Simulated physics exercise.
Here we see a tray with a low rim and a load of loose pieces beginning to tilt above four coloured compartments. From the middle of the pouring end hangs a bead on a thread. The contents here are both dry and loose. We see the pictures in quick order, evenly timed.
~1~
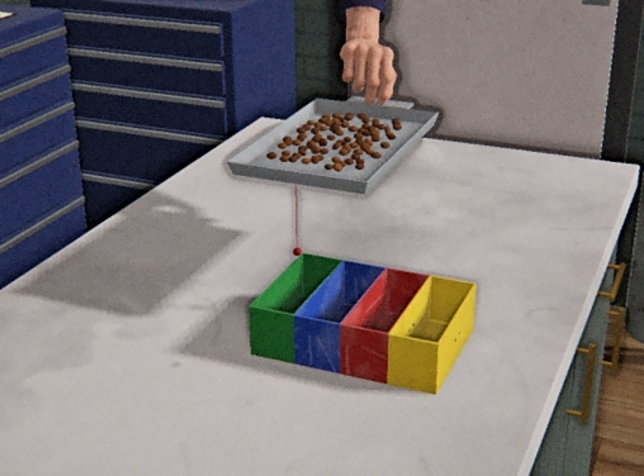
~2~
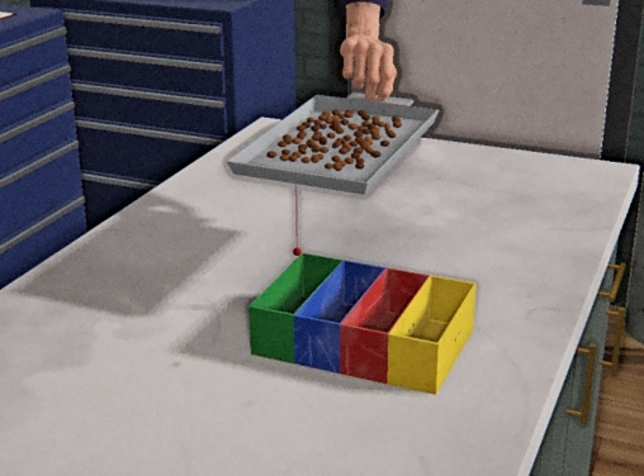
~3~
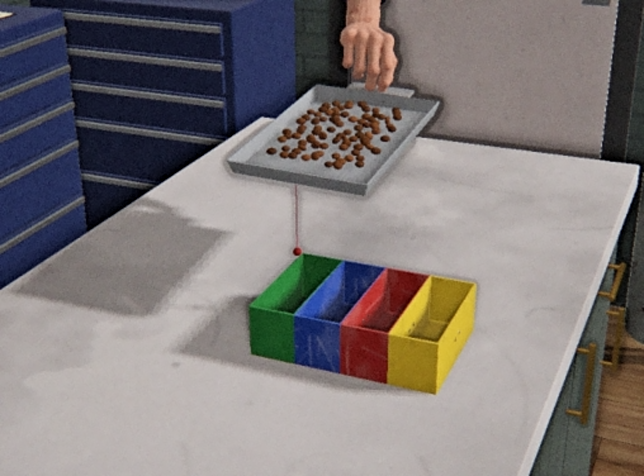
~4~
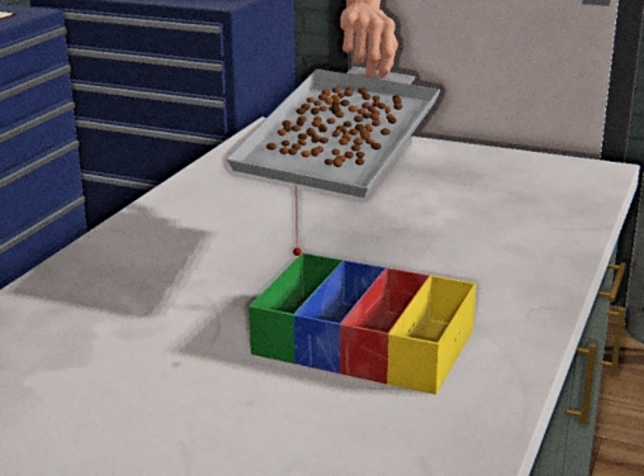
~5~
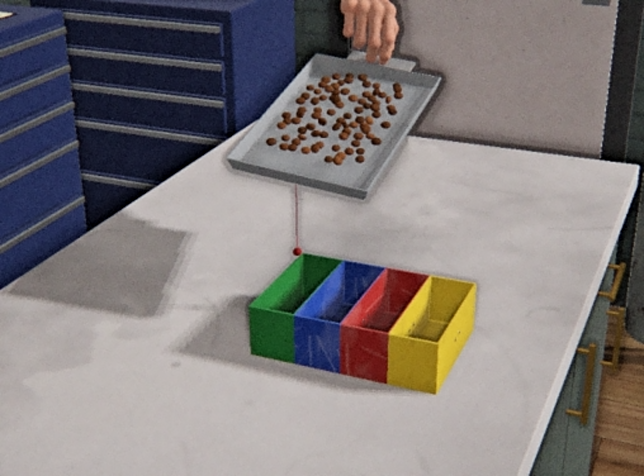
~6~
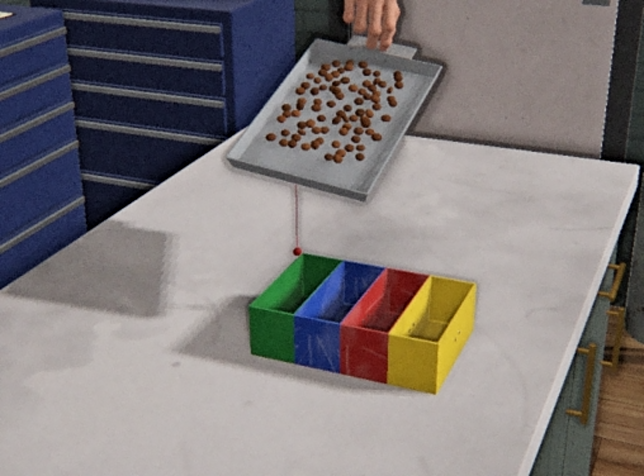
A shallow grey tray of loose brown pieces, gripped by a hand at its far edge, tilts gradually above a pale worktop seen from above at an angle, with blue drawer cabinets behind at left. Below it sit green, blue, red and yellow compartments, left to right, near a red bead on a thread. The hand lifts the far edge, the near right corner dips lowest, and the camera stays still.
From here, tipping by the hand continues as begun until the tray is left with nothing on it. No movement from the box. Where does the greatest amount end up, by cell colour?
In the blue cell.
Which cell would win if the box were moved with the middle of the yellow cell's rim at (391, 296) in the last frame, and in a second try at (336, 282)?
The red cell first, that yellow cell second.
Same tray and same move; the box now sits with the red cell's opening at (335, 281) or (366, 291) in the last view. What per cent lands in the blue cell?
Roughly 10 per cent, then roughly 40 per cent.
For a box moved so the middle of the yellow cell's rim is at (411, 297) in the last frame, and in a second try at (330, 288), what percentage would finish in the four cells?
Some 100 and then some 70 per cent.
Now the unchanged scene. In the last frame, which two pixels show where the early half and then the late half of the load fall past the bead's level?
The leading part at (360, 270), the rest of it at (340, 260).
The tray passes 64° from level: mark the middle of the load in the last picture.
In the last view, the load is centred near (344, 193).
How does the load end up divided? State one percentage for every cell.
The green cell holds about 20 %, the blue cell about 70 %, the red cell about 20 % and the yellow cell about 0 %.
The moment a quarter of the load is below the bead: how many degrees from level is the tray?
Roughly 75 degrees of tilt.
Soon, tray tipped steeply; most on the tray; a stray few in the blue cell; a stray few in the red cell; about a quarter falling or outside the box.
A while on, tray tipped past a quarter turn; a small part on the tray; about half in the blue cell; a small part in the red cell; a small part in the green cell; a small part falling or outside the box.
Towards the end, tray tipped past a quarter turn; about two thirds in the blue cell; a small part in the red cell; a small part in the green cell.
Finally, tray tipped past a quarter turn; about two thirds in the blue cell; a small part in the red cell; a small part in the green cell; none in the yellow cell.
